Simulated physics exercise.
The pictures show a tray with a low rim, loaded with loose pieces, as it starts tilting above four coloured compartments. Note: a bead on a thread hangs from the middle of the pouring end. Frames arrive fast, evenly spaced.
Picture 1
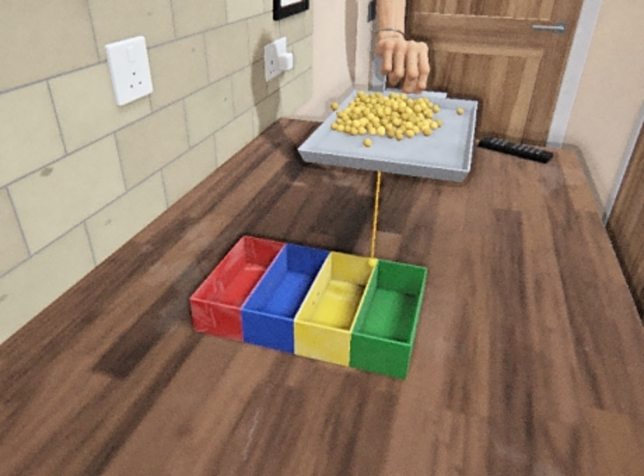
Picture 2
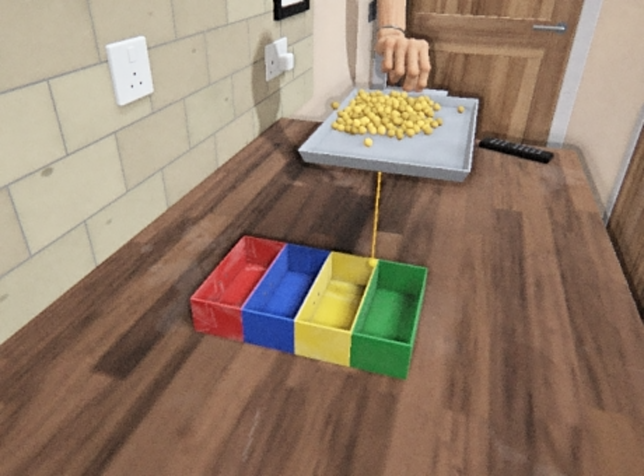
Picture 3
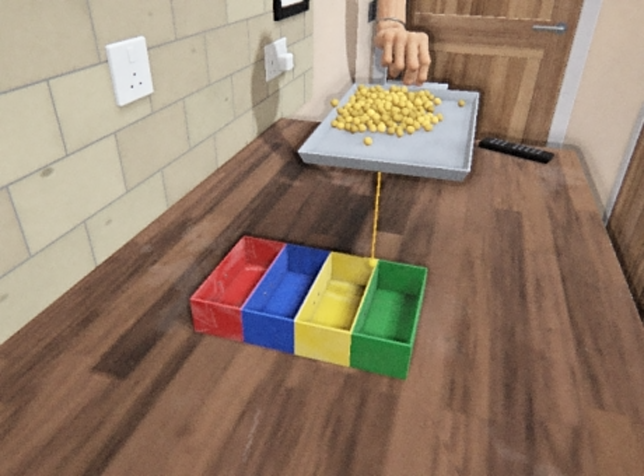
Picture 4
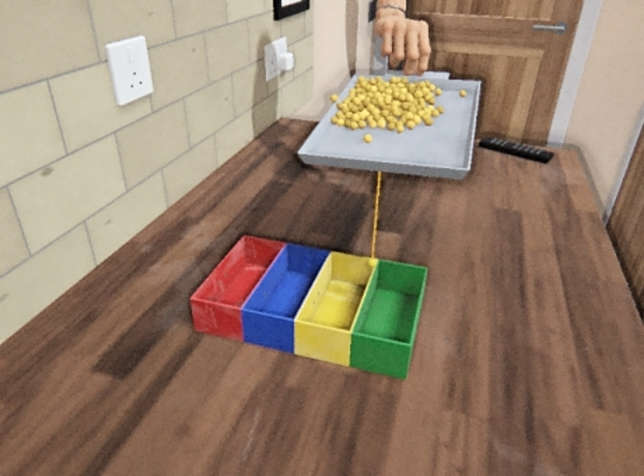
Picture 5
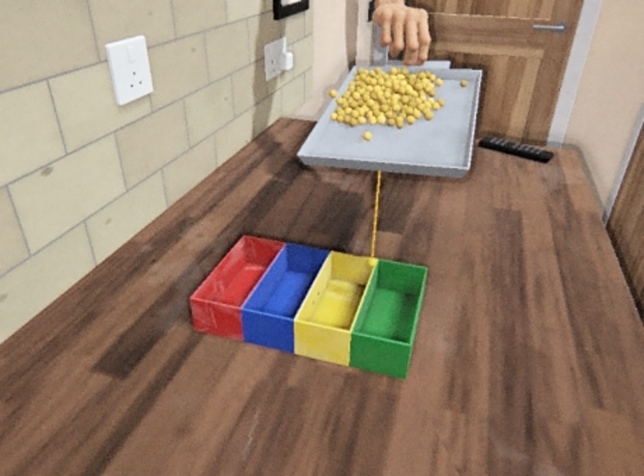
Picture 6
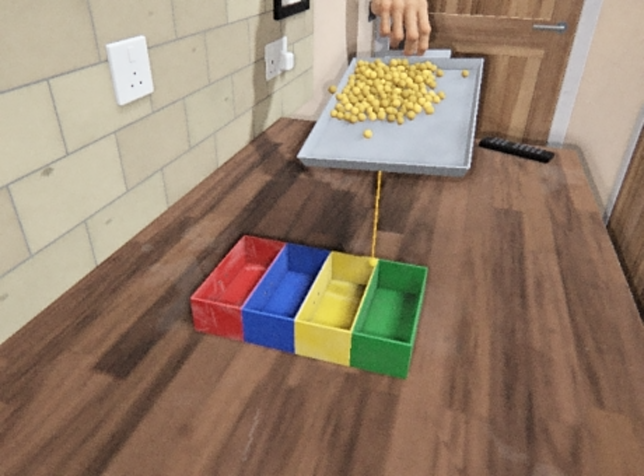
A wooden worktop beside a pale tiled wall with sockets is seen from slightly above, with a wooden door behind. A grey tray piled with yellow balls sits above and behind joined red, blue, yellow and green compartments, a thread hanging from its front edge and a dark remote lying to the right. A hand gradually lifts the tray's far side, tilting it slightly towards the viewer, while the camera stays still.
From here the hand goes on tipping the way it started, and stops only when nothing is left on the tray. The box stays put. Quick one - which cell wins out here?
The blue one wins out.
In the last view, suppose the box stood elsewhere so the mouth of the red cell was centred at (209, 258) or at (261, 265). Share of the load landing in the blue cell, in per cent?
Roughly 20 per cent, then roughly 50 per cent.
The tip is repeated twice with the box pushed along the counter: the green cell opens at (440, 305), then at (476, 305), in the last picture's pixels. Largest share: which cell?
The red one, and then the red cell.
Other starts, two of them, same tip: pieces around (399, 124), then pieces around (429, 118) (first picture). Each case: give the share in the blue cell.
Roughly 40 per cent, and 50 per cent.
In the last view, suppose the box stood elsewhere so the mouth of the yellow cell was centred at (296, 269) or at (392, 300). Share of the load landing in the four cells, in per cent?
Result: 90 % and 90 %.
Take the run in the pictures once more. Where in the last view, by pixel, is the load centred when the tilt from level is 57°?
Around (336, 141).
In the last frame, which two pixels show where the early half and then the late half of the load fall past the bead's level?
Earlier portion about (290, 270); later portion about (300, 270).
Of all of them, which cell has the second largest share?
Yellow.
Soon, tray tipped steeply; most on the tray; a small part in the blue cell; a stray few in the yellow cell; a stray few in the red cell; a small part falling or outside the box.
A while on, tray tipped right over; about a quarter on the tray; about half in the blue cell; a small part in the yellow cell; a small part in the red cell; a stray few in the green cell; about a quarter falling or outside the box.
Towards the end, tray tipped past a quarter turn; about two thirds in the blue cell; about a quarter in the yellow cell; a small part in the red cell; a small part in the green cell; a stray few falling or outside the box.
Finally, tray tipped past a quarter turn; about two thirds in the blue cell; about a quarter in the yellow cell; a small part in the red cell; a small part in the green cell; a stray few outside the box.
